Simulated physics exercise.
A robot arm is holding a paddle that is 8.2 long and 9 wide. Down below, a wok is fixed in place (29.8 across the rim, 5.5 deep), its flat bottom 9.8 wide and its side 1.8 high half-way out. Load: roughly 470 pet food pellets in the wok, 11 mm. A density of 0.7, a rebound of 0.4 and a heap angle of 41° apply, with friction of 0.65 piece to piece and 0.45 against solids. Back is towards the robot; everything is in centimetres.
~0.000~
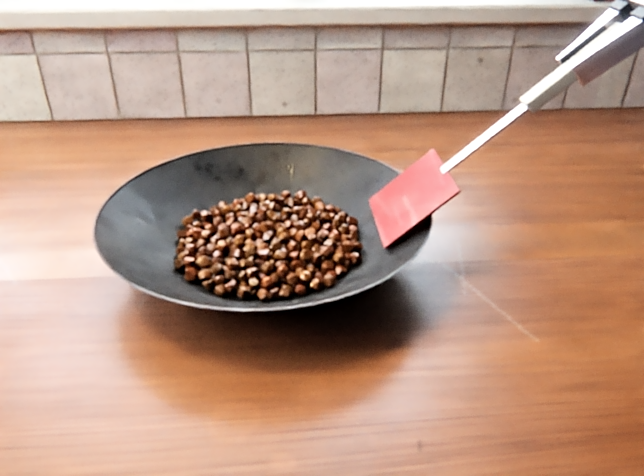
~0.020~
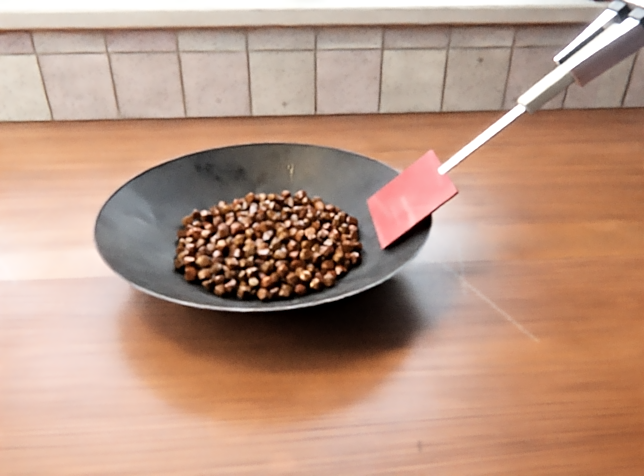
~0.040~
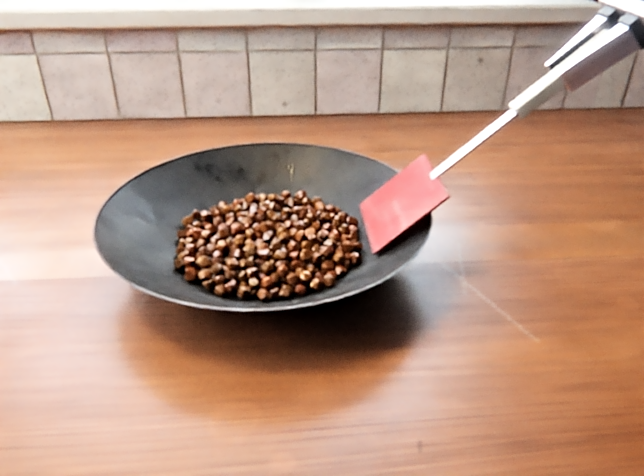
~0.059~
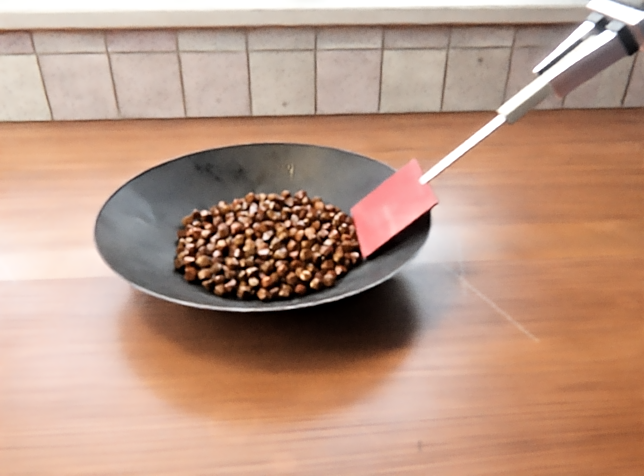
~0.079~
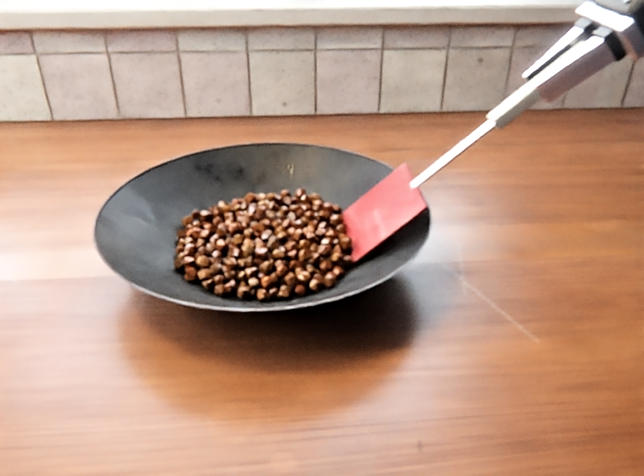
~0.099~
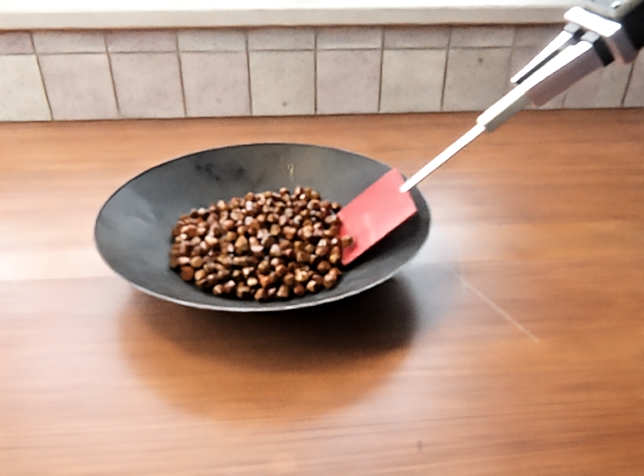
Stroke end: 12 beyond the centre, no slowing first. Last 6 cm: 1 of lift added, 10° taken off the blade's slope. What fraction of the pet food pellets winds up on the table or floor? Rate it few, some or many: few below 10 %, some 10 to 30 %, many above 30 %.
Many, above 30 %.
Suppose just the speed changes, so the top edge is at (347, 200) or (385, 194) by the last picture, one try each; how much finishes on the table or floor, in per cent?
Roughly 55 and 55 percent.
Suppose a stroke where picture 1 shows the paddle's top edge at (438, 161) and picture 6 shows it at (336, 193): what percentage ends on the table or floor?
Near 60 in a hundred.
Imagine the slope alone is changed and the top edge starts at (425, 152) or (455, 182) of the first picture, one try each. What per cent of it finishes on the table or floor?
Some 50 and 40 per cent.
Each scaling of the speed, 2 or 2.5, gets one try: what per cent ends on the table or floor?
Some 55 per cent, then some 60 per cent, on the table or floor.
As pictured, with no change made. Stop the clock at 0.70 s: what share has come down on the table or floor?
I'd say close to 40 in a hundred.
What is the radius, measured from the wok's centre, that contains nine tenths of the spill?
Seen from above, roughly 30 cm.
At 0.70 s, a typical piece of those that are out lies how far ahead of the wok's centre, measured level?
Roughly 22 centimetres ahead.
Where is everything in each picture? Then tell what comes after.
The paddle top edge at (446, 168), sloping 42°; upper third of the load around (270, 233), from x 180 to 355, top at y 195; 474 in the wok, in the first frame.
The paddle top edge at (444, 169), sloping 42°; upper third of the load around (270, 233), from x 180 to 355, top at y 195, in the second frame.
The paddle top edge at (436, 174), sloping 42°; upper third of the load around (270, 233), from x 180 to 355, top at y 195, in the third frame.
The paddle top edge at (426, 179), sloping 42°; upper third of the load around (270, 233), from x 180 to 355, top at y 195, in the fourth frame.
The paddle top edge at (416, 183), sloping 42°; upper third of the load around (269, 233), from x 180 to 350, top at y 195, in the fifth frame.
The paddle top edge at (406, 188), sloping 42°; upper third of the load around (264, 232), from x 175 to 350, top at y 190; 474 in the wok, in the sixth frame.
After 0.26 s, sloping 42°, highest piece 5 above the table; 474 in the wok.
After 0.42 s, sloping 39°, highest piece 8 above the table; 450 in the wok, 24 on the blade or in flight.
After 0.70 s, sloping 32°, highest piece 7 above the table; 271 in the wok, 200 on the table or floor, 3 on the blade or in flight.
After 1.75 s, sloping 32°, highest piece 7 above the table; 271 in the wok, 203 on the table or floor.
In the end, 271 in the wok, 203 on the table or floor. That is 43 % on the table or floor.
